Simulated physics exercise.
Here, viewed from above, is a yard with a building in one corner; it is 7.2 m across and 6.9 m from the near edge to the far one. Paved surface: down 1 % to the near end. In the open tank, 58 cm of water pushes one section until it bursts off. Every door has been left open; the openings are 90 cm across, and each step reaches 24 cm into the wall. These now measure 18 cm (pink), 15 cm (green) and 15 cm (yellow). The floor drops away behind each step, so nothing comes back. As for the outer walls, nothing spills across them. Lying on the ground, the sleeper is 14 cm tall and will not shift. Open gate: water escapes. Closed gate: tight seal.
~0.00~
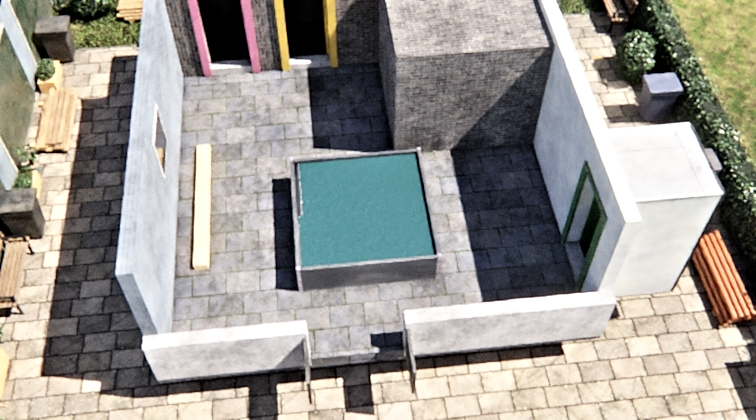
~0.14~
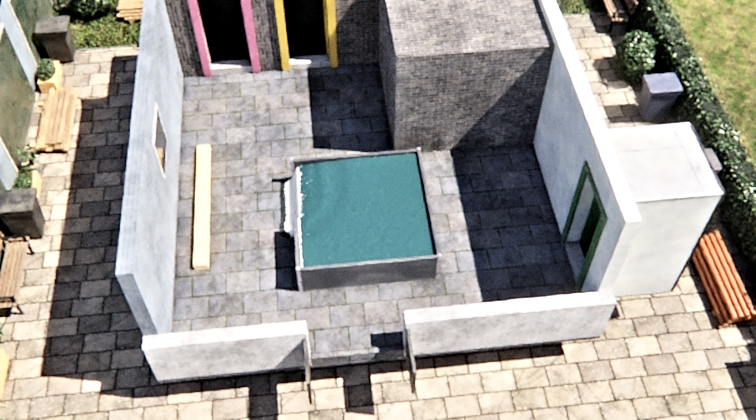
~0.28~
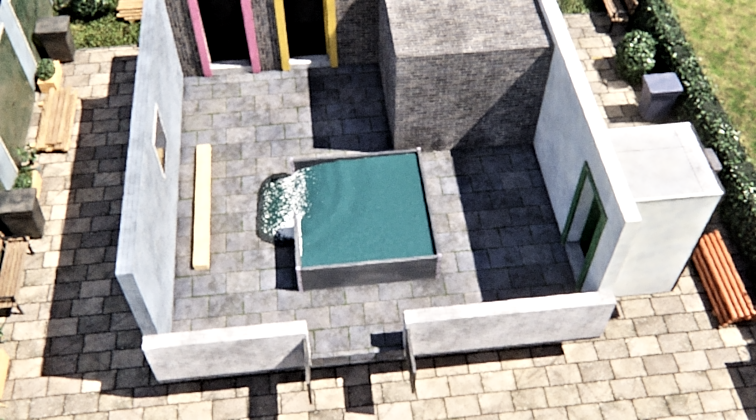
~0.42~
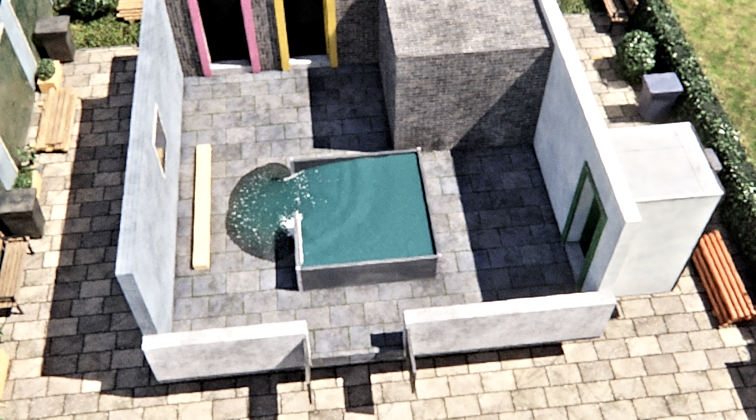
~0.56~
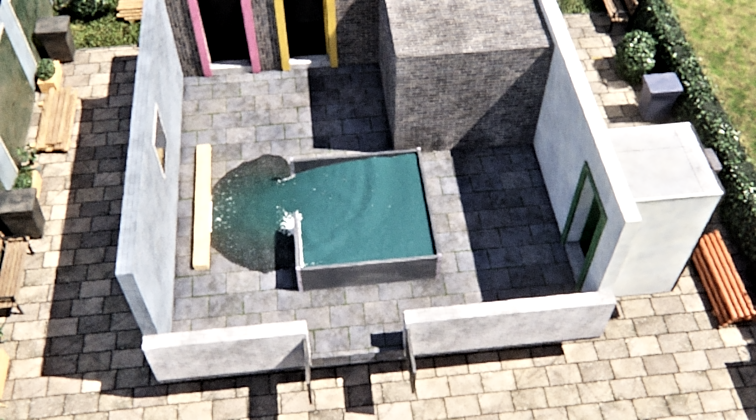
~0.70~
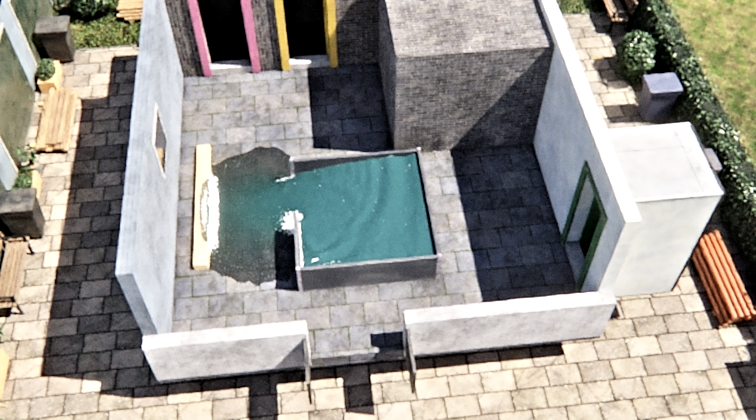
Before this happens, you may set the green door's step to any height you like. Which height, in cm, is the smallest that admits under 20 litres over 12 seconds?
The smallest is close to 8 cm.
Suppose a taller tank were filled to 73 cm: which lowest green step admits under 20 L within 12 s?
The step would need to be some 11.0 cm high.
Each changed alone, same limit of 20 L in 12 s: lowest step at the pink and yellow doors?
Close to 17 cm (pink) and close to 6.0 cm (yellow).
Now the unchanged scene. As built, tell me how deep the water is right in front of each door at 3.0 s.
In cm - pink: 21, green: 0, yellow: 0.
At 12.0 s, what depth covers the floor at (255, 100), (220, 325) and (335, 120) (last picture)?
Some 9, 11 and 8 cm.
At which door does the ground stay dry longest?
It is the green one.
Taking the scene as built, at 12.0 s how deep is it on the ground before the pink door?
It comes to about 10.0 centimetres deep.
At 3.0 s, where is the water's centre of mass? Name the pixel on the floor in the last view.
I'd put it close to (298, 213).
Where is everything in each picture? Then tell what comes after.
In the first frame, the open tank at (362, 209) is whole and still, 58 cm deep; the green door at (582, 234) is dry.
In the second frame, the gap is at (297, 202), the front 0.2 m out at (286, 234); the back of the open tank holds 58 cm.
In the third frame, water pours out at (297, 203) and has run 0.7 m, to (260, 231); about 9 cm deep outside, 58 cm at the back.
In the fourth frame, the front is at (231, 228), 1.3 m from the gap at (297, 203); 2.1 m2 of floor is wet, 58 cm left at the back.
In the fifth frame, water pours out at (297, 203) and has run 1.6 m, to (212, 238); about 6 cm deep outside, 58 cm at the back.
In the sixth frame, the front is at (205, 184), 1.7 m from the gap at (297, 202); 3.9 m2 of floor is wet, 58 cm left at the back; the green door at (582, 234), 5.3 m from the gap, is still 5.1 m from the nearest water.
After 1.4 s water covers 20 % of the floor, deepest (34 cm) near (290, 198); it has not reached the green door.
After 3.0 s water covers 40 % of the floor, deepest (30 cm) near (184, 84); it has not reached the green door.
After 12.0 s water covers 95 % of the floor, deepest (14 cm) near (379, 169); 8 cm at the green door, 0 litres in over its 15 cm step.
At the green door as built, the water arrived by 6.3 s and peaked near 11 cm at 8.2 s.
With a step of 7 cm, 31 litres would have come in within the 12 s; with 9.5 cm, 6 litres. So under 20 litres takes about 8 cm.
